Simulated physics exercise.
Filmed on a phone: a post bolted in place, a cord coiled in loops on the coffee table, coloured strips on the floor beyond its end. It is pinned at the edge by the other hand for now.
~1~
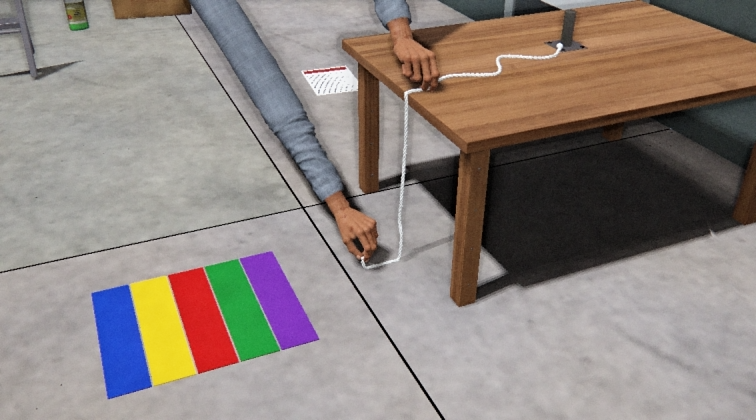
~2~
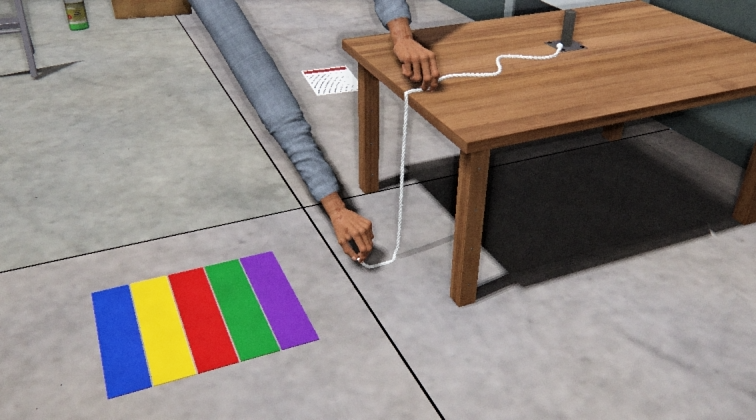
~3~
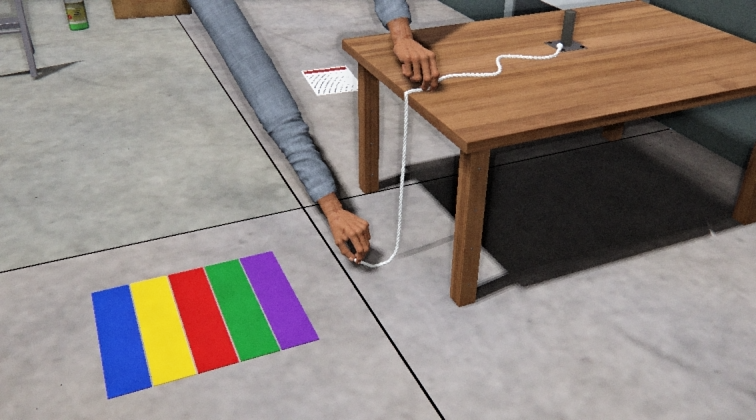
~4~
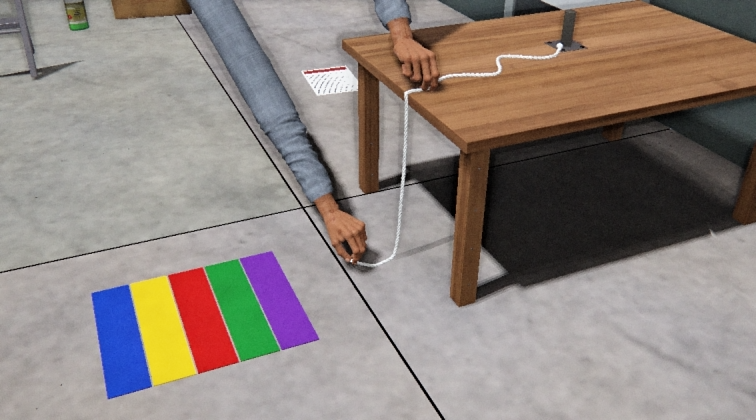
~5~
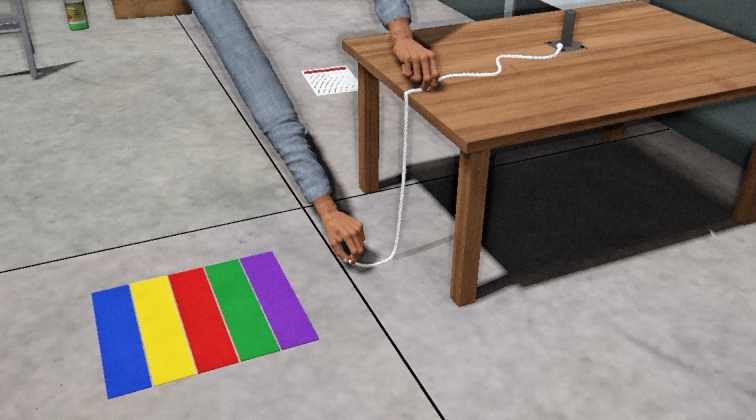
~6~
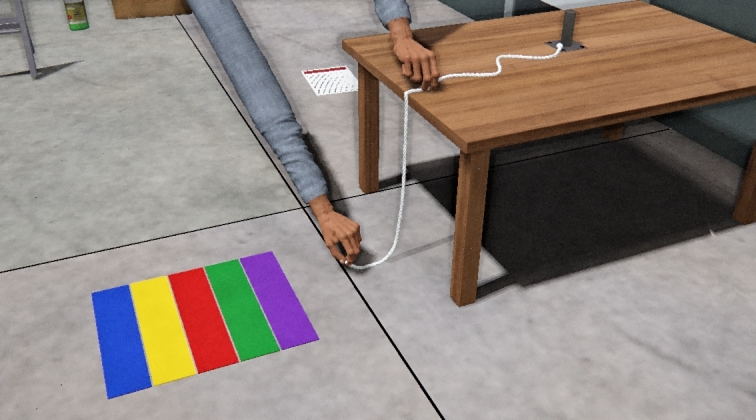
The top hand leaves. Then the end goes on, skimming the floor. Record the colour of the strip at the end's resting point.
Resting point: Red strip.
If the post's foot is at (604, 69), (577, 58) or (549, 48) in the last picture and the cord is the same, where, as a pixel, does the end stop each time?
Try by try, around (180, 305), (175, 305) and (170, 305).
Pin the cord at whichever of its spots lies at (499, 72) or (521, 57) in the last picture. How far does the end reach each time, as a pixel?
(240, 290) and (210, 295).
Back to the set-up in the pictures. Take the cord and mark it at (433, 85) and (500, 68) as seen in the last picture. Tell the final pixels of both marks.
About (396, 97), and the other about (471, 69).
Soon after, end near (254, 285); over green.
Then, end near (216, 294); over red.
At full stretch, end near (194, 299); over red. It gets as far as the red strip.
